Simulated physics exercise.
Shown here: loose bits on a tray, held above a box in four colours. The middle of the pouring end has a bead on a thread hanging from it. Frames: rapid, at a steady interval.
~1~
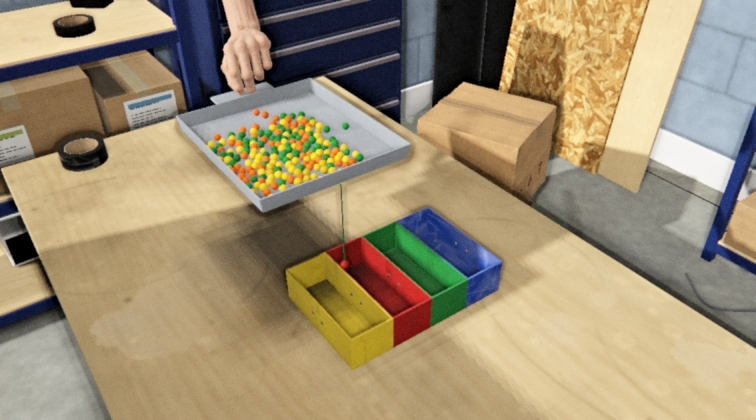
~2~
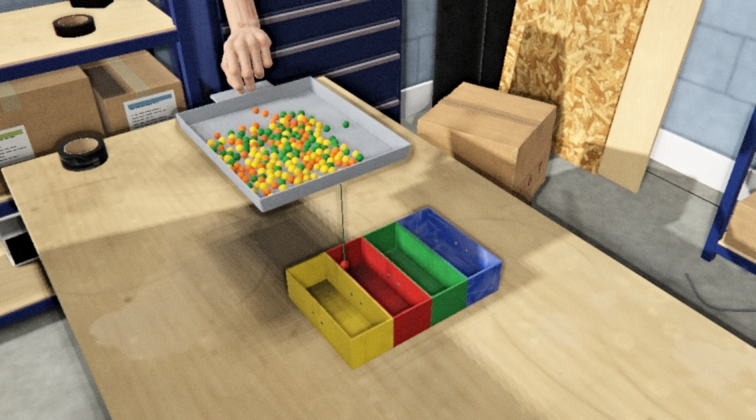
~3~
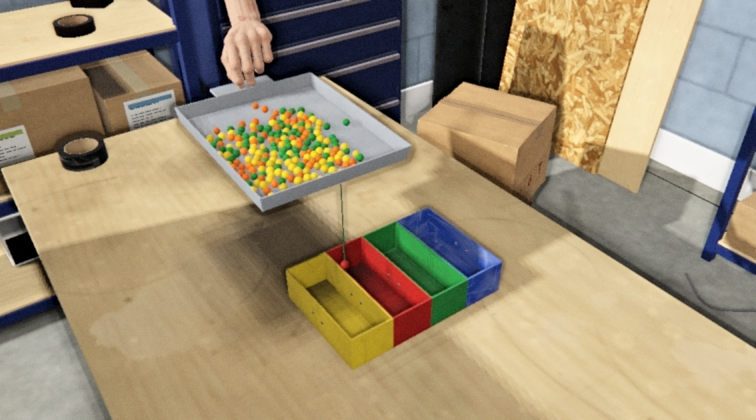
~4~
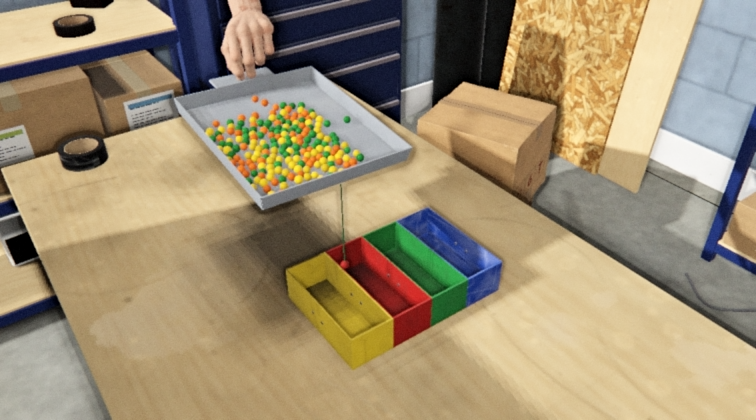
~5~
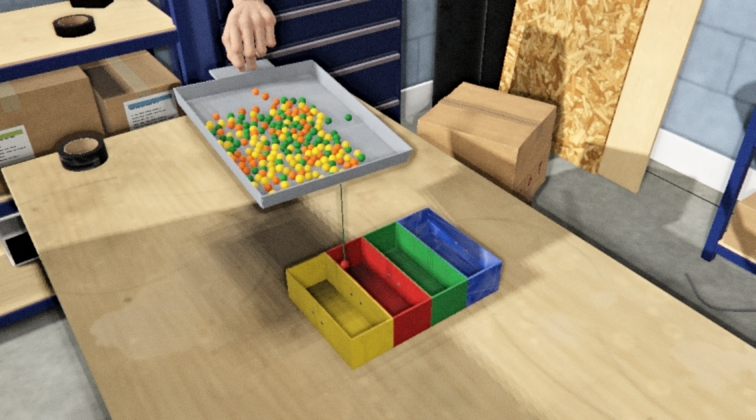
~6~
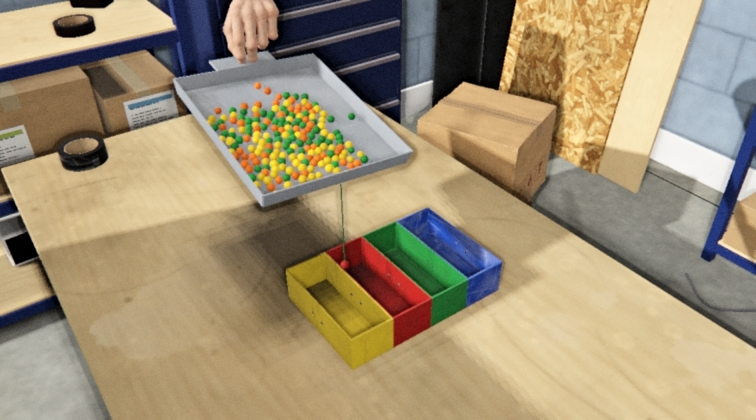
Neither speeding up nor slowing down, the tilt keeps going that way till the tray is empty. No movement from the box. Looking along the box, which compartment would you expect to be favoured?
I would expect the green compartment to be favoured.
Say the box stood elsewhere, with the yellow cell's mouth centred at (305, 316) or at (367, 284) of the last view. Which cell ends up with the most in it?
In order: Blue, the red one.
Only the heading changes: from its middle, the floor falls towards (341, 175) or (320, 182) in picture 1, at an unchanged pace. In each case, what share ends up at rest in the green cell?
The first try would leave around 30 per cent there, the second around 0 per cent.
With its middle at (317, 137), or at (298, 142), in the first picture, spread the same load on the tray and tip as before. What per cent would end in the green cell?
It would be roughly 60 per cent for the first and roughly 70 per cent for the second.
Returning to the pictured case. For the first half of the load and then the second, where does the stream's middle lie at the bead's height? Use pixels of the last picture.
Around (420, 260) and then (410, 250).
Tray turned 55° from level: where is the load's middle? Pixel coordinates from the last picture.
The load is centred about (339, 142).
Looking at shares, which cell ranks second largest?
Just behind the top cell comes that red cell.
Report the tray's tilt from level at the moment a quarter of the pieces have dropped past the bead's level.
I'd put it at about 85 degrees.
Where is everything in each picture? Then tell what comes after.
Corners of the pouring end at (261, 197) and (407, 143), level; middle of the load at (284, 153), round plastic beads; bead on its thread at (345, 264); yellow cell at (372, 341); red cell at (412, 320); green cell at (449, 300); blue cell at (484, 282), in the first picture.
Corners of the pouring end at (261, 197) and (407, 144), level; middle of the load at (284, 152), in the second picture.
Corners of the pouring end at (262, 196) and (407, 145), tipped barely, lowest at the right corner; middle of the load at (284, 150), in the third picture.
Corners of the pouring end at (262, 195) and (408, 146), tipped a little, lowest at the right corner; middle of the load at (285, 147), in the fourth picture.
Corners of the pouring end at (263, 194) and (409, 148), tipped a little, lowest at the right corner; middle of the load at (286, 143), in the fifth picture.
Corners of the pouring end at (264, 193) and (409, 150), tipped a little, lowest at the right corner; middle of the load at (288, 141), about a quarter on the move; yellow cell at (372, 341); red cell at (412, 320); green cell at (449, 300); blue cell at (484, 282), in the sixth picture.
Soon after the last picture, tray tipped steeply; all on the tray.
A little later, tray tipped right over; about a quarter on the tray; about half in the green cell; a small part in the red cell; a stray few in the blue cell; a stray few in the yellow cell; about a quarter falling or outside the box.
Later still, tray tipped past a quarter turn; about two thirds in the green cell; about a quarter in the red cell; a small part in the blue cell; a stray few in the yellow cell; a stray few falling or outside the box.
At rest, tray tipped past a quarter turn; about two thirds in the green cell; about a quarter in the red cell; a small part in the blue cell; a stray few in the yellow cell; a stray few outside the box.
